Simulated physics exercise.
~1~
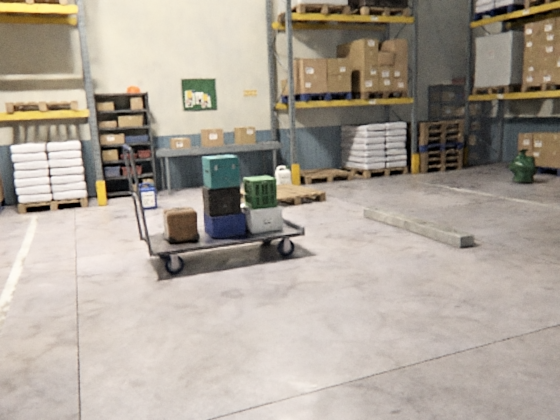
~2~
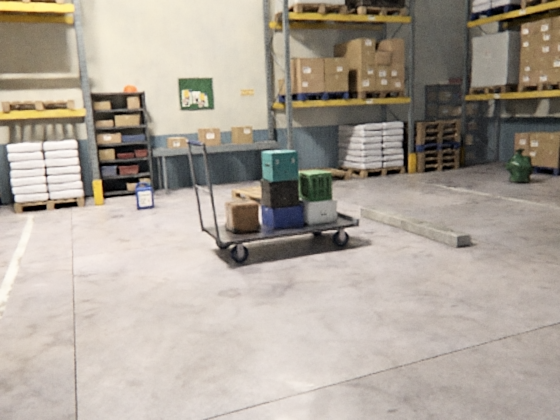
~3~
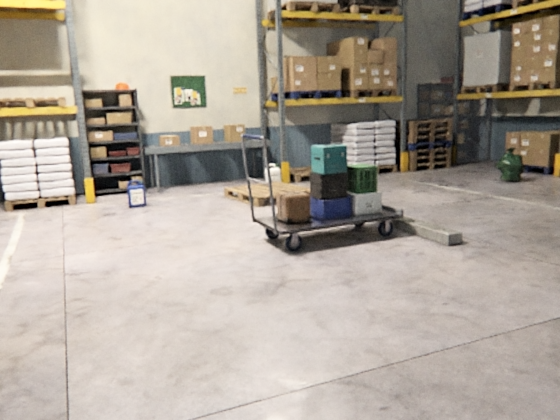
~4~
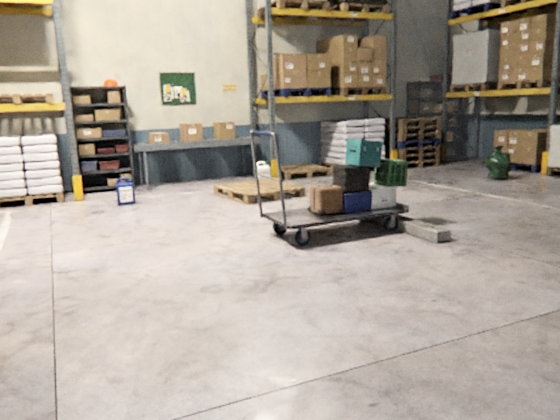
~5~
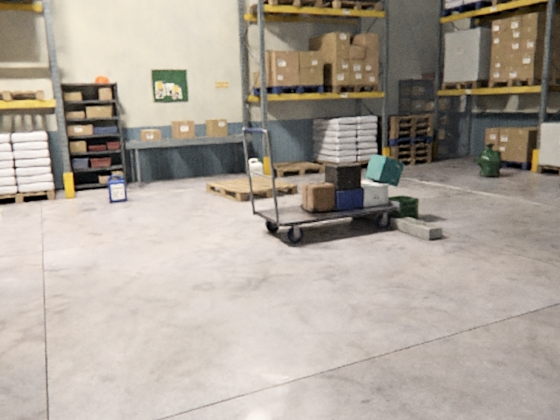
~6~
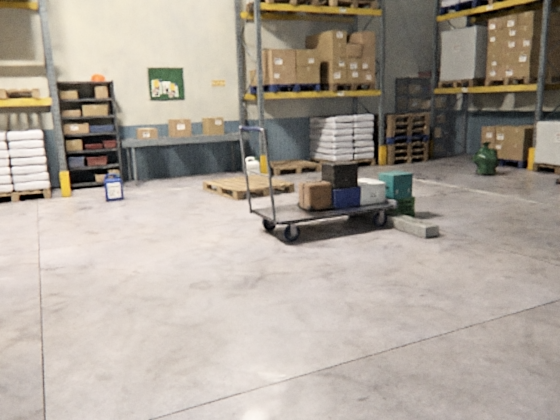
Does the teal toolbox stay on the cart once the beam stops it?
No, the teal toolbox goes over the front edge of the cart and ends up beyond it, together with the green crate.
